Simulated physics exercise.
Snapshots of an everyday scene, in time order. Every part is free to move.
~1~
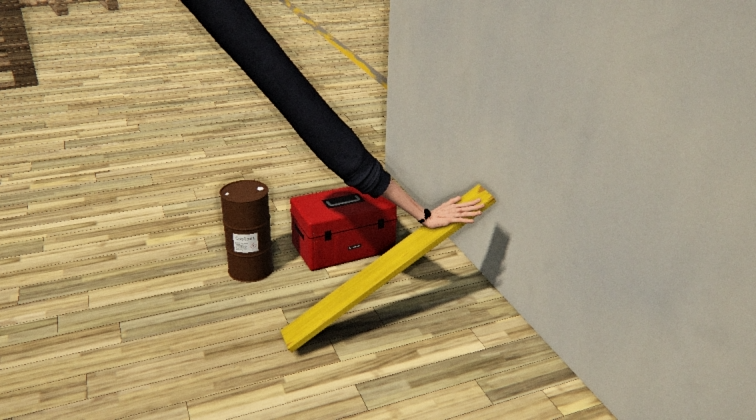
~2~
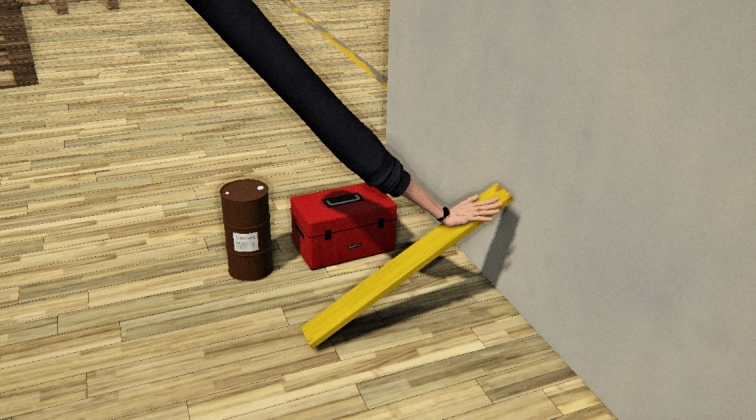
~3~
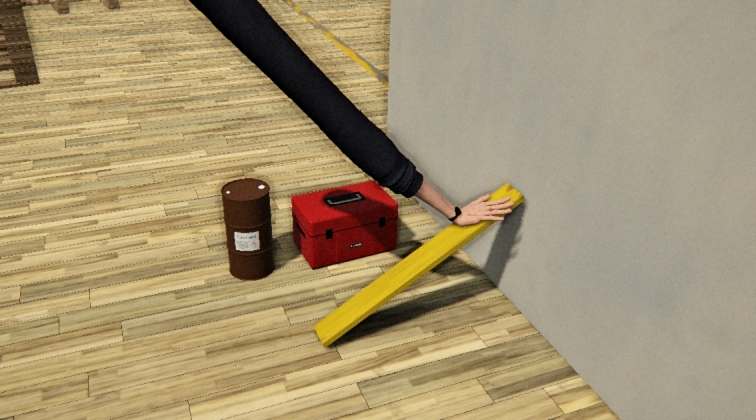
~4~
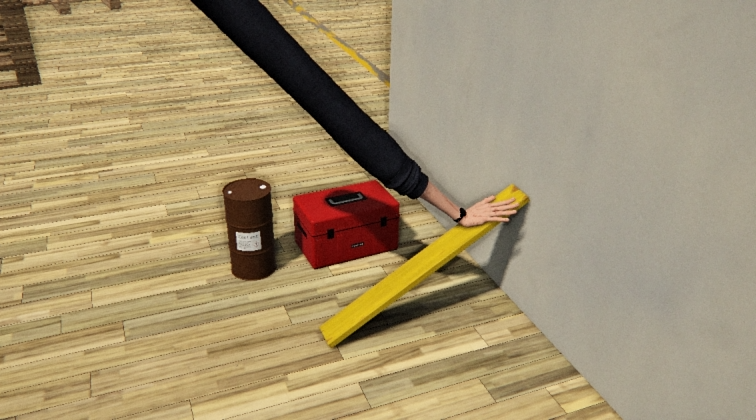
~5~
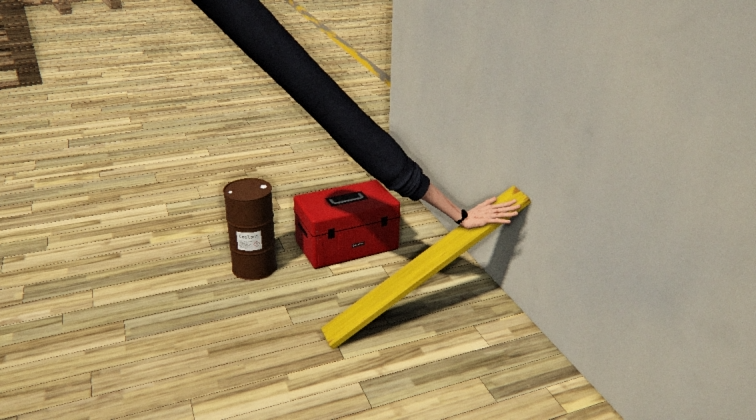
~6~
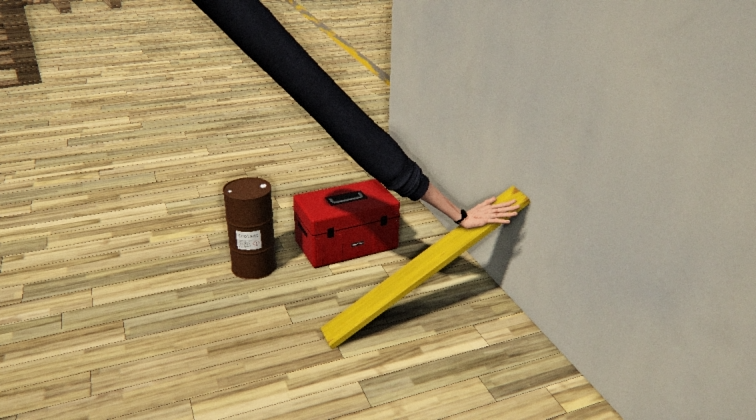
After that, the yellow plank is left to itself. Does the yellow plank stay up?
No: Most likely it slithers down.
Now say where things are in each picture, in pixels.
In the first frame, not yet at the wall; yellow plank (387, 267); red toolbox (343, 225).
In the second frame, not yet at the wall; yellow plank (407, 264); red toolbox (344, 224).
In the third frame, not yet at the wall; yellow plank (418, 263); red toolbox (345, 223).
In the fourth frame, not yet at the wall; yellow plank (424, 265); red toolbox (346, 223).
In the fifth frame, propped up under the hand; yellow plank (425, 266); red toolbox (347, 223).
In the sixth frame, propped up under the hand; yellow plank (425, 266); red toolbox (346, 222).
Then, 0.40 s past the last view, yellow plank 18° lower than it was left near (411, 297).
Then, 0.50 s past the last view, yellow plank 31° lower than it was left near (407, 318).
Then, 0.80 s past the last view, yellow plank 32° lower than it was left near (407, 317).
Finally, moved from the start, yellow plank; the other 2 still in place. Final places as the last picture's camera would see them, yellow plank near (407, 319). The plank slides down.
